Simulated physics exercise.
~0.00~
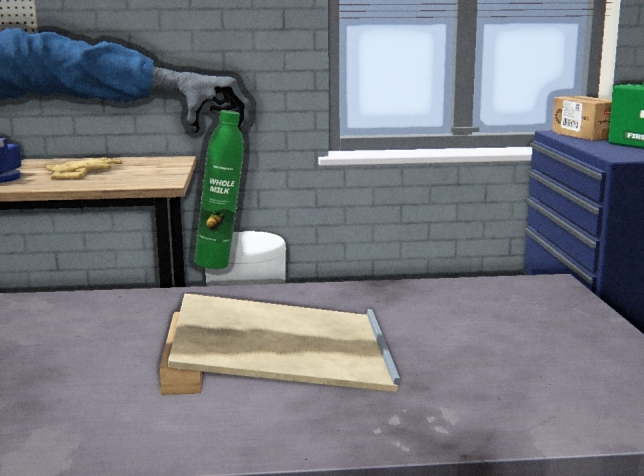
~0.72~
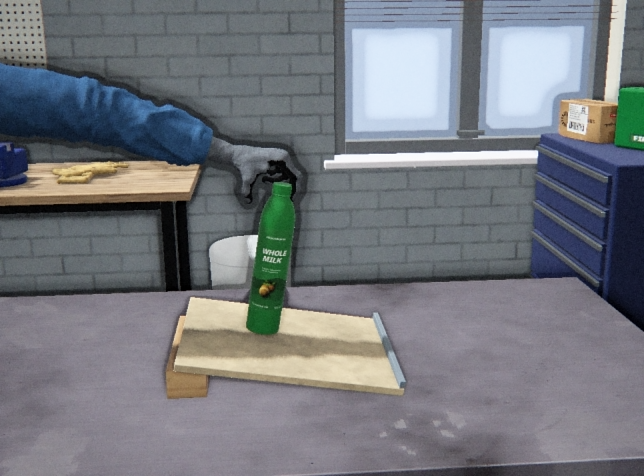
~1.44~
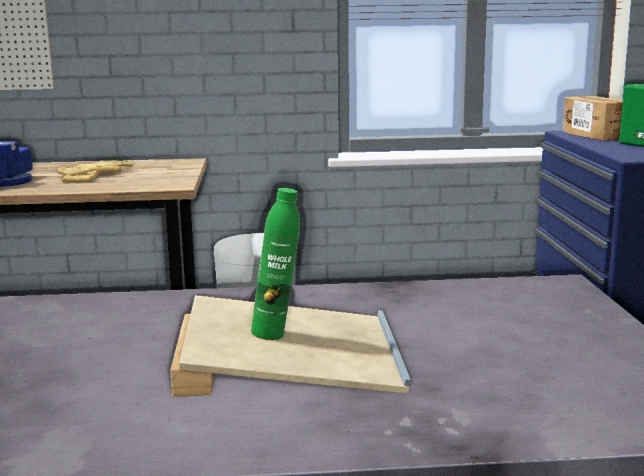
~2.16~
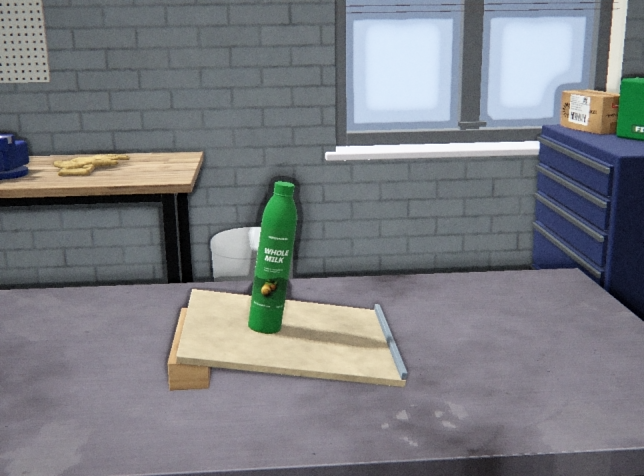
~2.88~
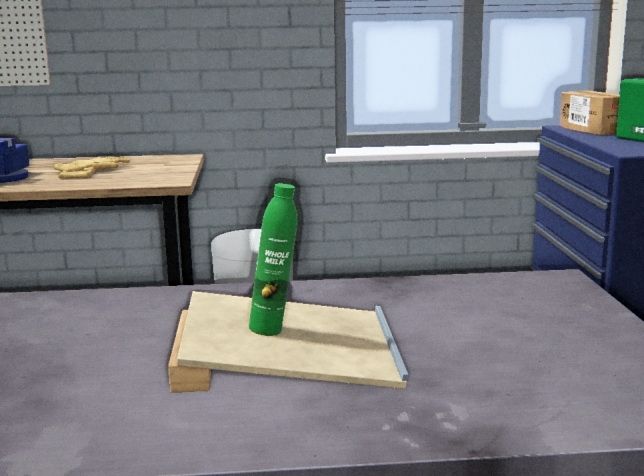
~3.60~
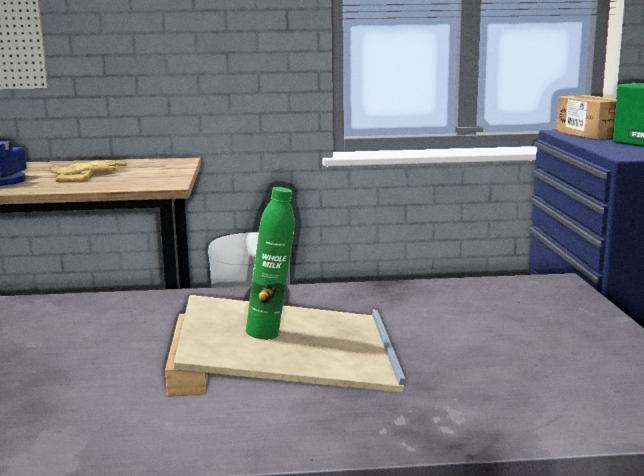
A green milk bottle was lowered by a gloved hand onto a pale board propped on a wooden block, moving right and down. The hand let go and withdrew, and the bottle stayed standing on the slope, leaning slightly, without sliding away.
